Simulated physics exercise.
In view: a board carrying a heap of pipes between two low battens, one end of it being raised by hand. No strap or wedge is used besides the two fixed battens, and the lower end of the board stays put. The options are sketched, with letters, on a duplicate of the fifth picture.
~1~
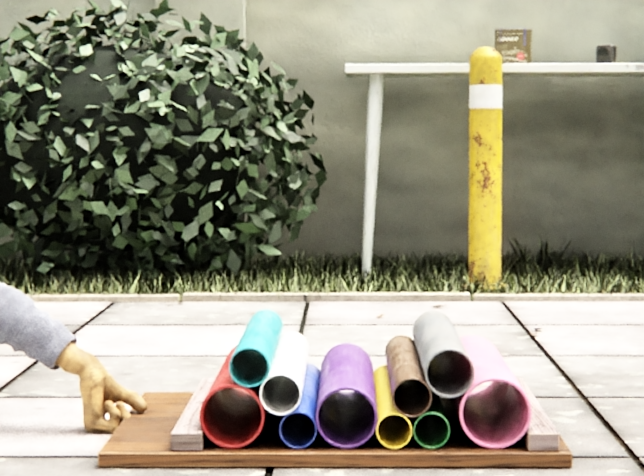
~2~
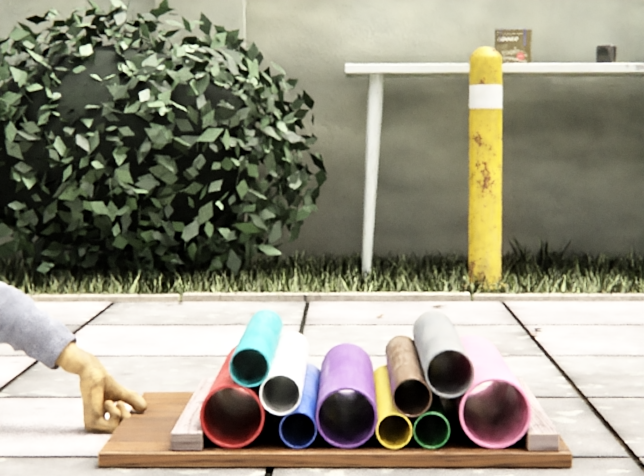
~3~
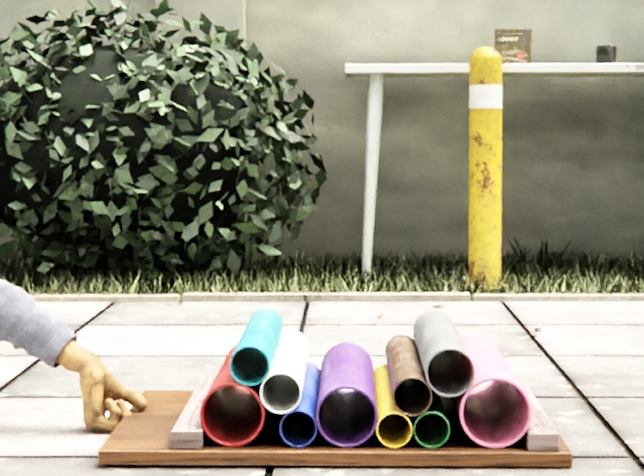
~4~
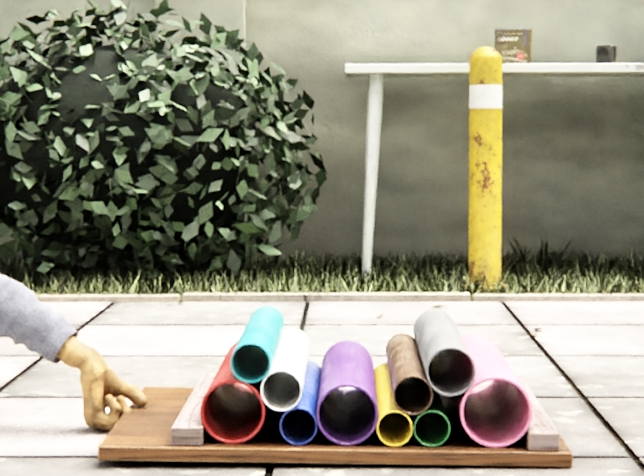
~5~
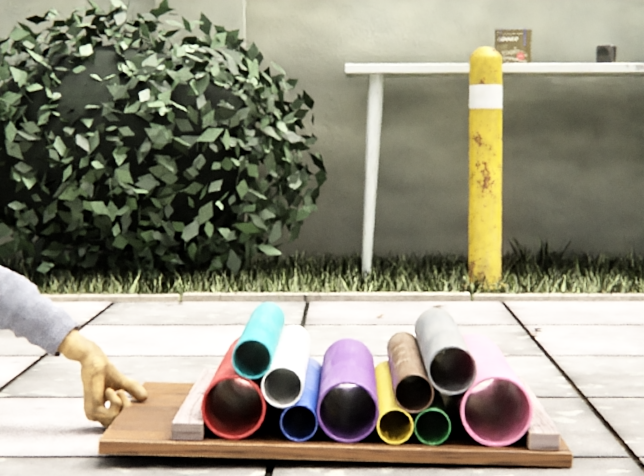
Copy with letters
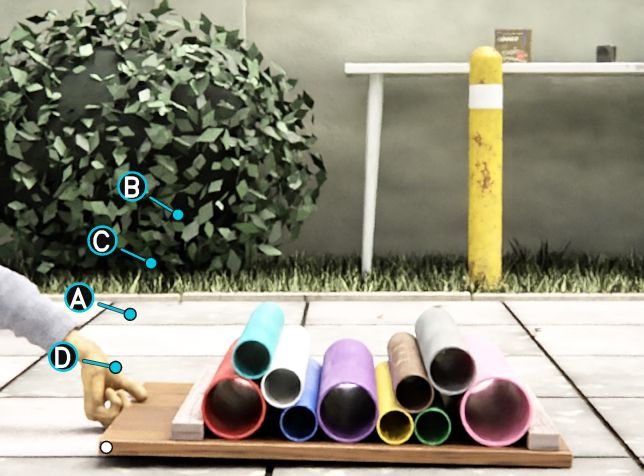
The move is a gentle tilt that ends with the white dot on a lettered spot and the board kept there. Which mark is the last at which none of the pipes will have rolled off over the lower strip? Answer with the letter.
Lift it to B and no more.
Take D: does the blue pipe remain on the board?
Yes, with D.
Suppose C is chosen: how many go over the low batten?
The count is none.
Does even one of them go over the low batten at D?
No, at D.
On the marked copy, A at (130, 314); B at (178, 215); C at (151, 263); D at (116, 368); the white dot at (106, 448).
Taking B. A third of the way, board at 18°.
Two thirds of the way, board at 32°.
When it is over, board at 32°, none over the low batten.
As for the rest, A none over the low batten; C none over the low batten; D none over the low batten.
